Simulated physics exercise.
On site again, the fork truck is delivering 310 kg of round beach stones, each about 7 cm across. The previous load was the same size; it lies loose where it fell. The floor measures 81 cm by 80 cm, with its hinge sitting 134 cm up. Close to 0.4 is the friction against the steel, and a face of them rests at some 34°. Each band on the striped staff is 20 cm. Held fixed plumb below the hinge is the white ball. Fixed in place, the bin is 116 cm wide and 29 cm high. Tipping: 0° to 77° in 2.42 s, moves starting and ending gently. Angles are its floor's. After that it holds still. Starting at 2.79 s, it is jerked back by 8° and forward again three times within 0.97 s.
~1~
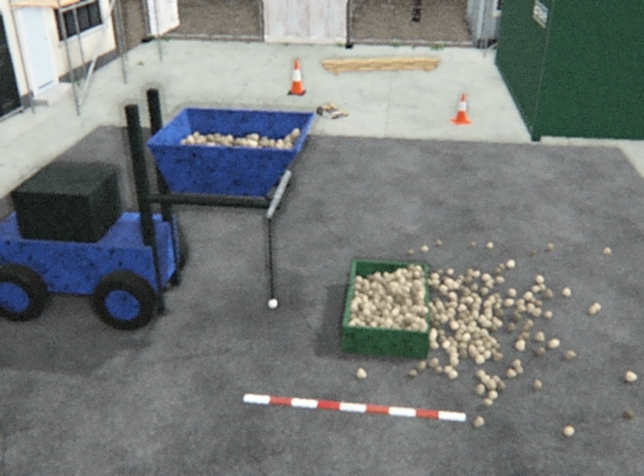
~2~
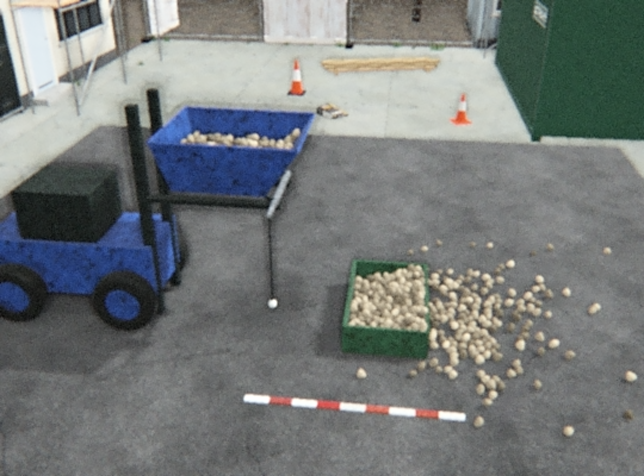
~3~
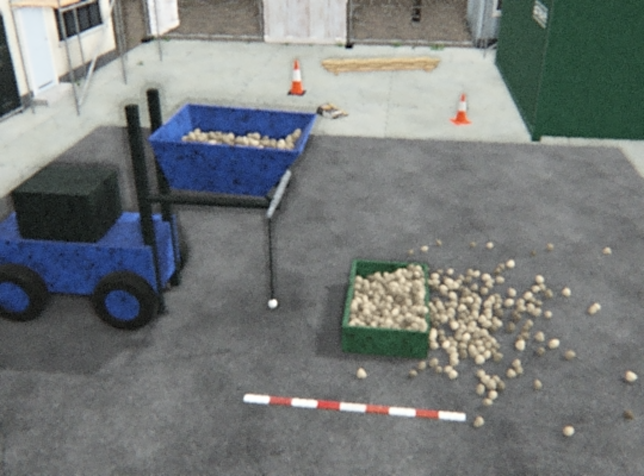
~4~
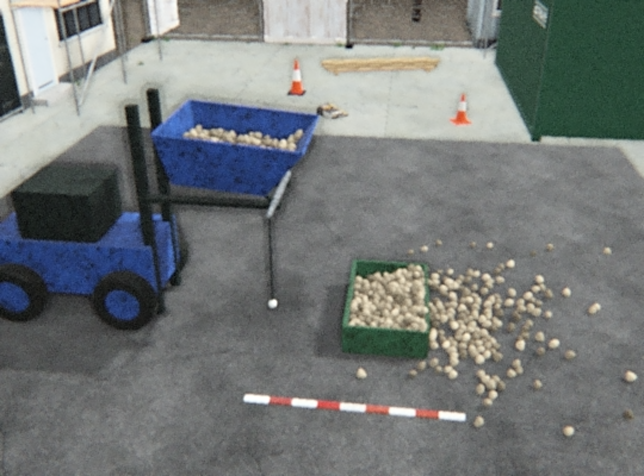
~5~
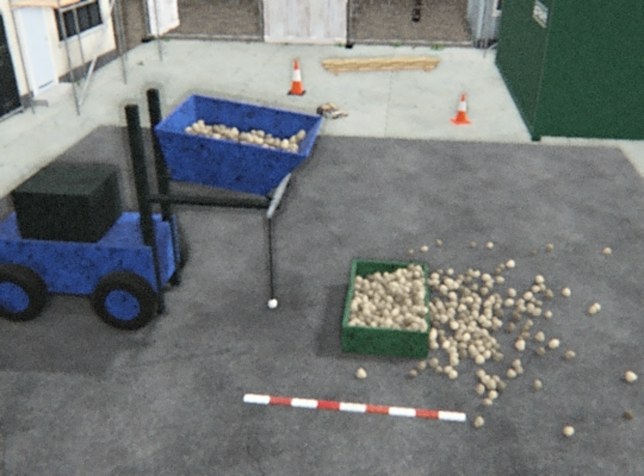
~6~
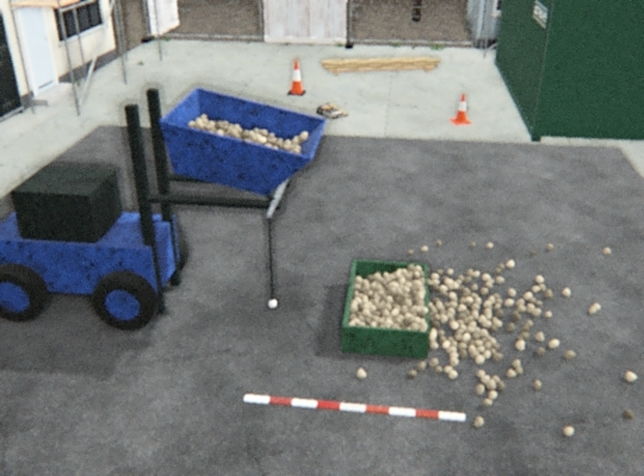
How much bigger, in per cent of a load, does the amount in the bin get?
About 59 per cent bigger.
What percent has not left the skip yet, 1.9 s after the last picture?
About 35 percent is still in there.
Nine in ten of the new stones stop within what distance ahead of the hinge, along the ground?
It's roughly 180 cm ahead of it.
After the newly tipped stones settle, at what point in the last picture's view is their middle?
The middle lies near (401, 301) in the last picture.
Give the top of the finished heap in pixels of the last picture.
Peak pixel: Approx. (401, 283).
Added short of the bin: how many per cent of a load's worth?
Around 0 per cent of a load, I'd say.
Then, 1.2 s after the last picture the floor is at 65°; in per cent of one load, 100 in the skip, 69 in the bin, 30 beside or beyond the bin; the foremost stones are at (591, 312).
Then, 1.9 s after the last picture the floor is at 77°; in per cent of one load, 34 in the skip, 1 short of the bin, 126 in the bin, 39 beside or beyond the bin; the foremost stones are at (591, 312).
Then, 3.6 s after the last picture the floor is at 77°; in per cent of one load, 0 in the skip, 1 short of the bin, 128 in the bin, 70 beside or beyond the bin; the foremost stones are at (608, 320).
Then, 6.1 s after the last picture the floor is at 77°; in per cent of one load, 0 in the skip, 1 short of the bin, 127 in the bin, 70 beside or beyond the bin; the foremost stones are at (608, 320). Net gain in the bin, 59.
